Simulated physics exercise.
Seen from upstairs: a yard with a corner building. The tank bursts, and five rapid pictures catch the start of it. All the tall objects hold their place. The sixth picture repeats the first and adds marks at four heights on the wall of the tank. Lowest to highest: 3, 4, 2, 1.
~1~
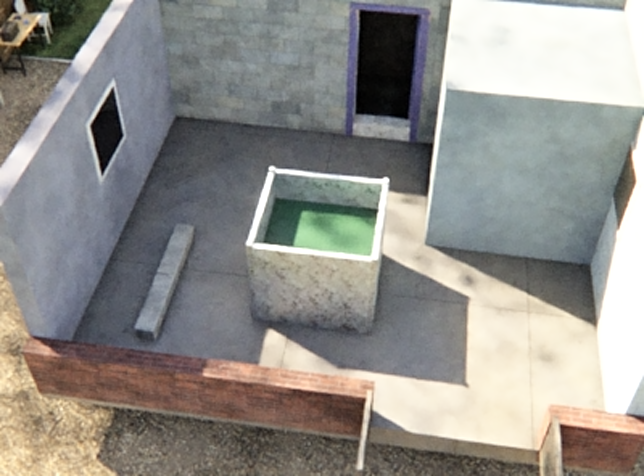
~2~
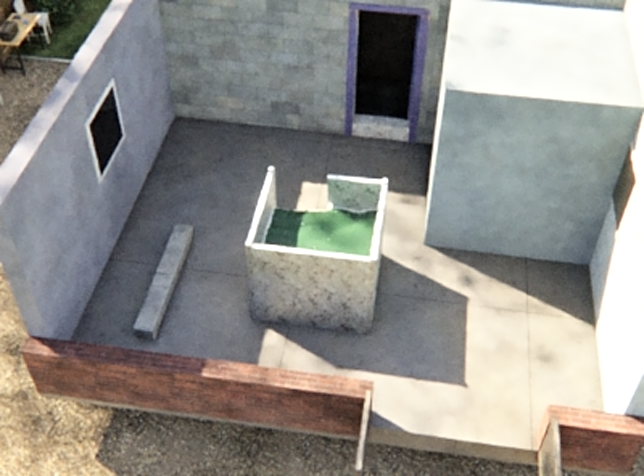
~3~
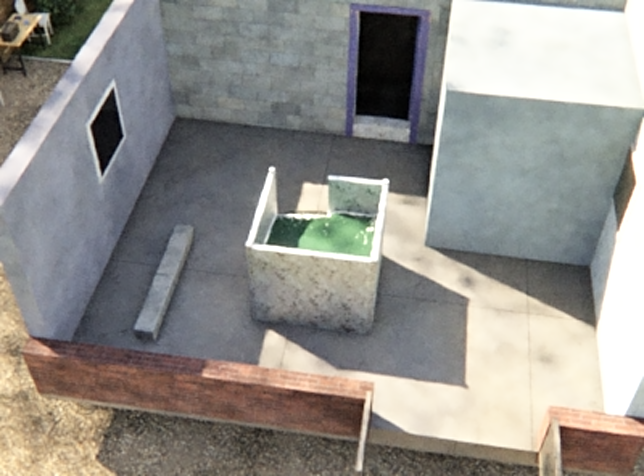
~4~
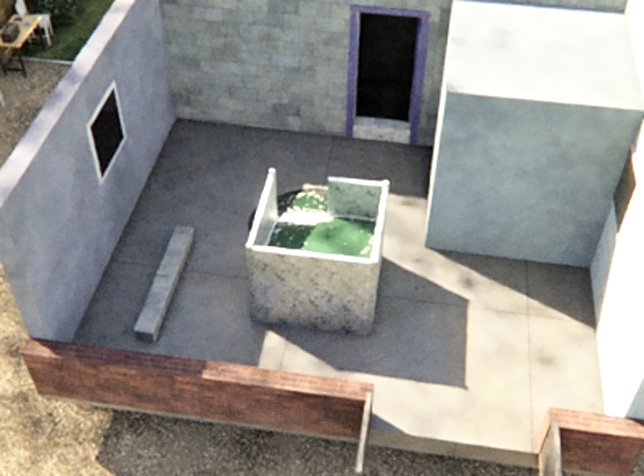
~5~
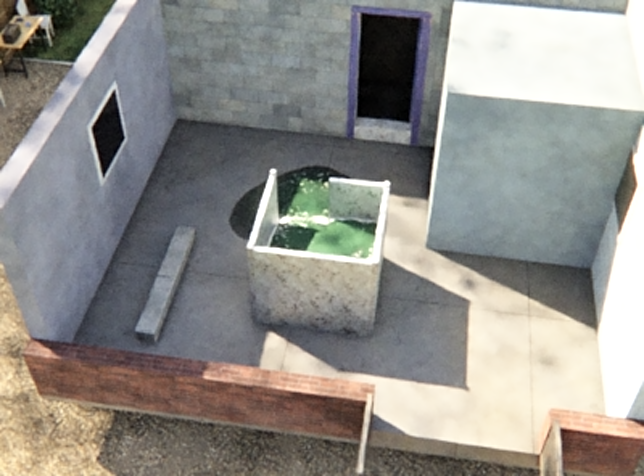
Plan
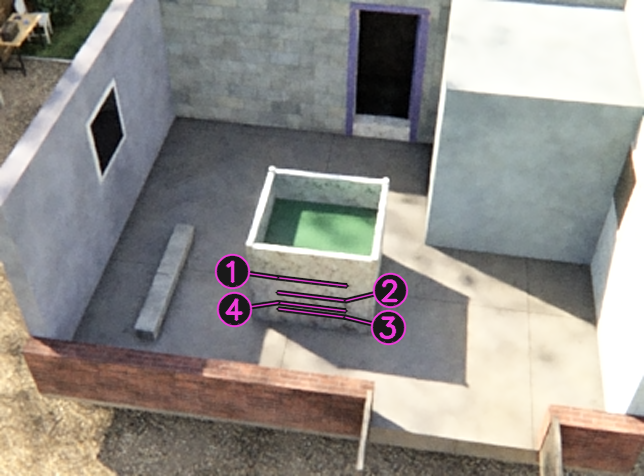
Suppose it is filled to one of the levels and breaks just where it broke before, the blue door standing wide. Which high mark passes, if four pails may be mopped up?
1.
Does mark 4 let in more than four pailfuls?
No.
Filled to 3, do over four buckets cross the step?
No.
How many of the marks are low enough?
All of the four.
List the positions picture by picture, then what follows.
The first frame shows water in the tank at rest, its middle at (320, 238); foot of the blue doorway at (381, 138); open gate at (462, 389).
In the second frame, water covers 1 % of the ground, its front hidden from here.
In the third frame, water covers 2 % of the ground, its front hidden from here.
In the fourth frame, water covers 6 % of the ground, its front hidden from here.
The fifth frame shows front seen at (242, 216), 11 % of the ground wet.
On the marked copy, 1 at (311, 281); 2 at (311, 296); 3 at (311, 313); 4 at (311, 306); from the bottom up 3, 4, 2, 1.
For mark 1, a splash gets over, under a bucket.
For mark 2, nothing gets over.
For mark 3, nothing gets over.
For mark 4, nothing gets over.
